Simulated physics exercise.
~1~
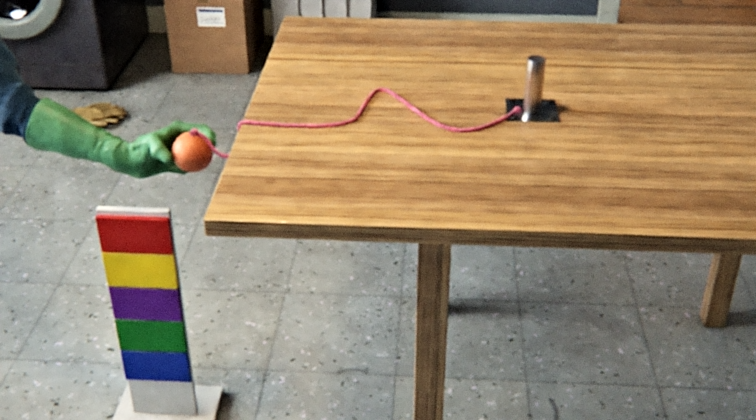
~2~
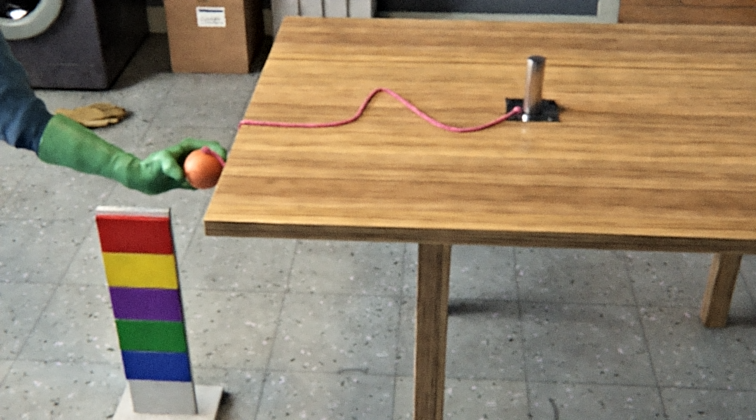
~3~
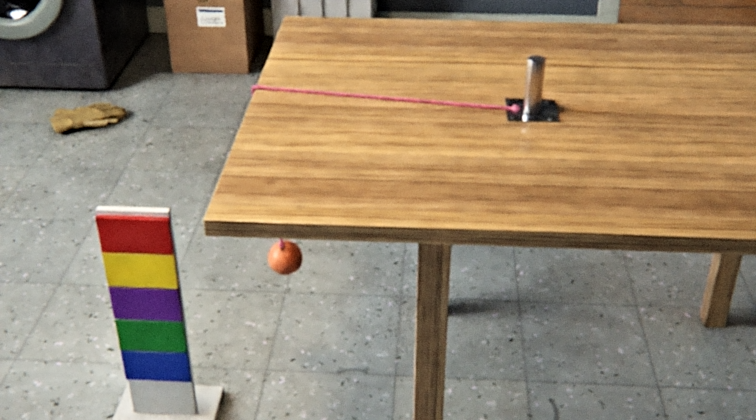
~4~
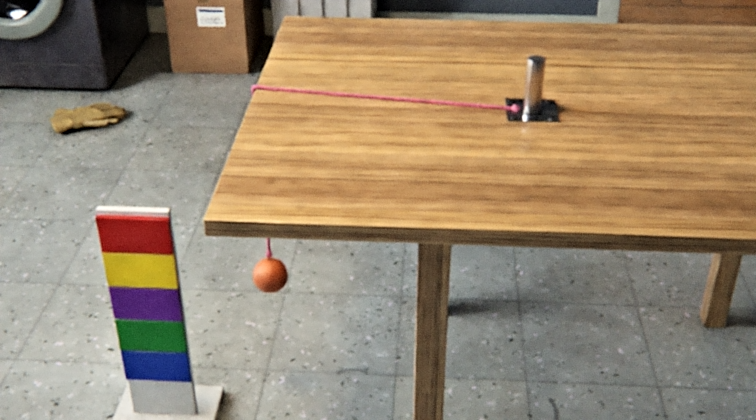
A green-gloved hand releases a tethered orange, which drops and hangs below the table edge.
